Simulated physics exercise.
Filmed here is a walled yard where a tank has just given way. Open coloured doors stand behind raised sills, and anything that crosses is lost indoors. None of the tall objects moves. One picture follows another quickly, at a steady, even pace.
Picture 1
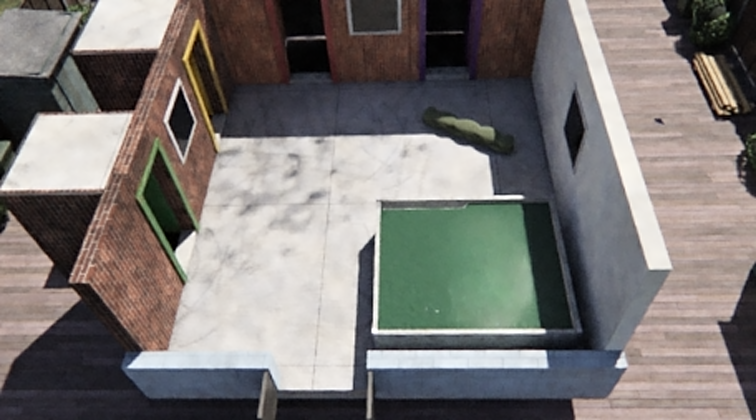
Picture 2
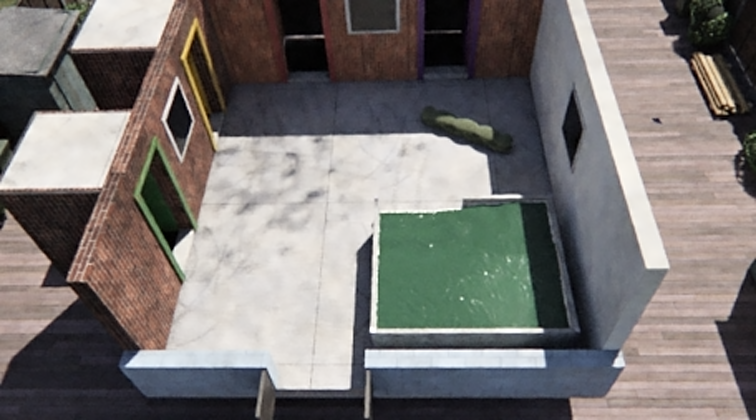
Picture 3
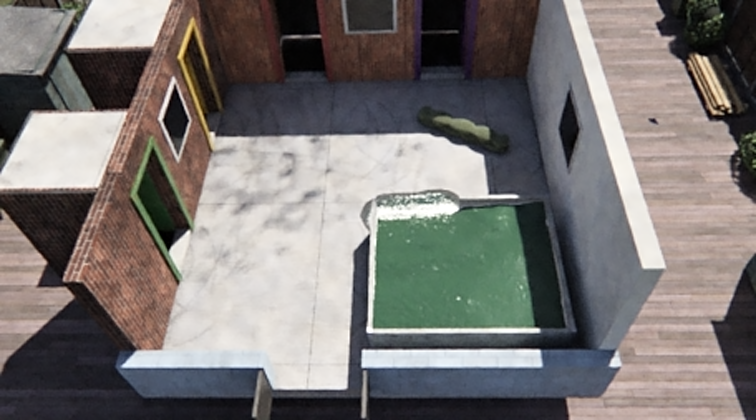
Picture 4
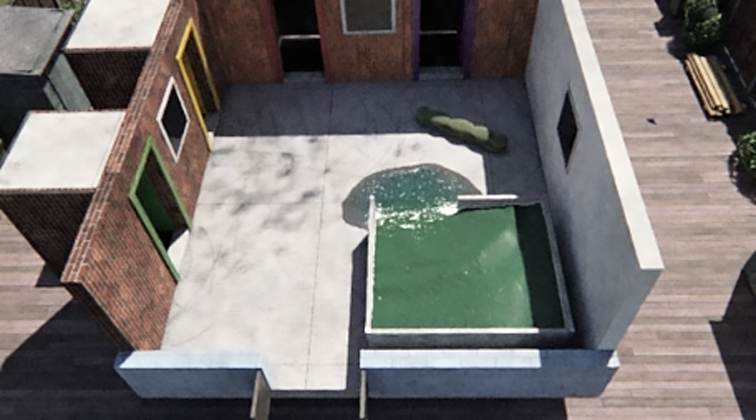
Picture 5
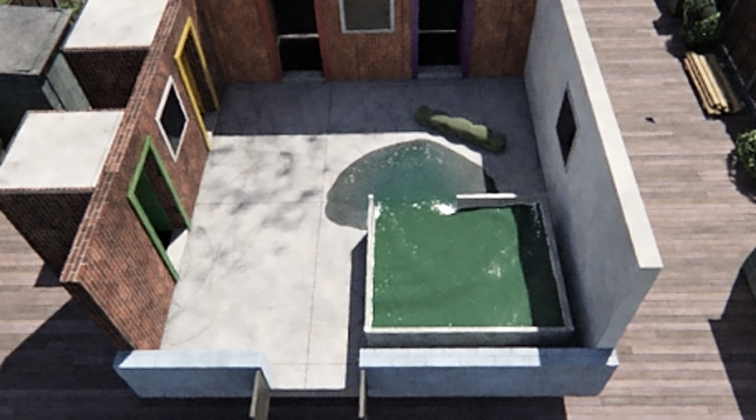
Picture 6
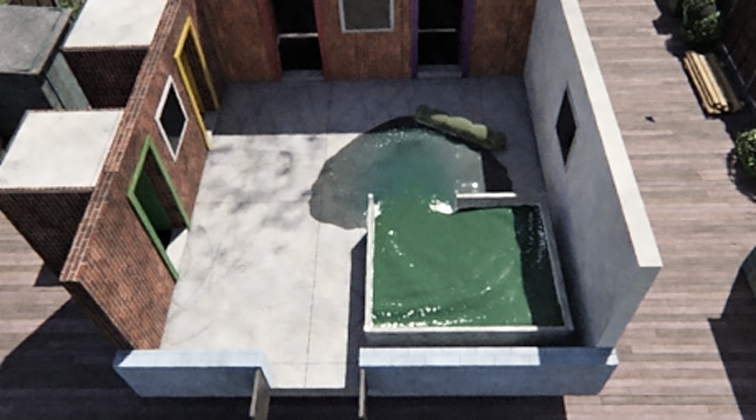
To begin with, a square open tank of green water sits whole and still in a walled yard with coloured doorways. Then its far side gives way at the left, and water pours through the gap, fanning across the pale floor to the left and back until it reaches the green mound.
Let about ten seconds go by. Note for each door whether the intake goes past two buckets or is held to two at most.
Yellow door: Past two; purple door: Held to two at most; red door: Past two; green door: Held to two at most.
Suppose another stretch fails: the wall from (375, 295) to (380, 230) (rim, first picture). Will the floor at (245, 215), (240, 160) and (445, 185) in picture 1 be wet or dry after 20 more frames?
Going in your order, I'd say drenched, then drenched, then still bare.
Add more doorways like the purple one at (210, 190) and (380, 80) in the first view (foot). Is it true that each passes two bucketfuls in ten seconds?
In turn: Lets less in, goes over.
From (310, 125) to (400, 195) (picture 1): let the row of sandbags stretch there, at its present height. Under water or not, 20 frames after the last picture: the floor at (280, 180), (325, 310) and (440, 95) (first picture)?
Going in the order you gave, that's waterlogged, then left unsoaked, then waterlogged.
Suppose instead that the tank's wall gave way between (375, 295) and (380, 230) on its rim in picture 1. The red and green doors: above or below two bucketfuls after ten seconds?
I think the red door crosses the limit and the green door crosses the limit.
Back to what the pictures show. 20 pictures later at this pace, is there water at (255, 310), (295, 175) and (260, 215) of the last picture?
Result, as listed: Not wetted / wetted / not wetted.
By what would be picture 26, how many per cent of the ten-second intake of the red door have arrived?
About 35 per cent.
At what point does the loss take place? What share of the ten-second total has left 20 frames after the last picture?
Estimated share: Close to 20 %.
A moment on, water covers 35 % of the floor; the yellow door not reached, the purple door not reached, the red door not reached, the green door not reached.
Next, water covers 55 % of the floor; the yellow door not reached, the purple door wet at the sill, nothing in, the red door under two buckets in, the green door not reached.
Then, water covers 60 % of the floor; the yellow door over two buckets in, the purple door wet at the sill, nothing in, the red door far over two buckets in, the green door not reached.
Later, water covers 95 % of the floor; the yellow door far over two buckets in, the purple door wet at the sill, nothing in, the red door far over two buckets in, the green door wet at the sill, nothing in.
In the end, water covers 95 % of the floor; the yellow door far over two buckets in, the purple door wet at the sill, nothing in, the red door far over two buckets in, the green door wet at the sill, nothing in.
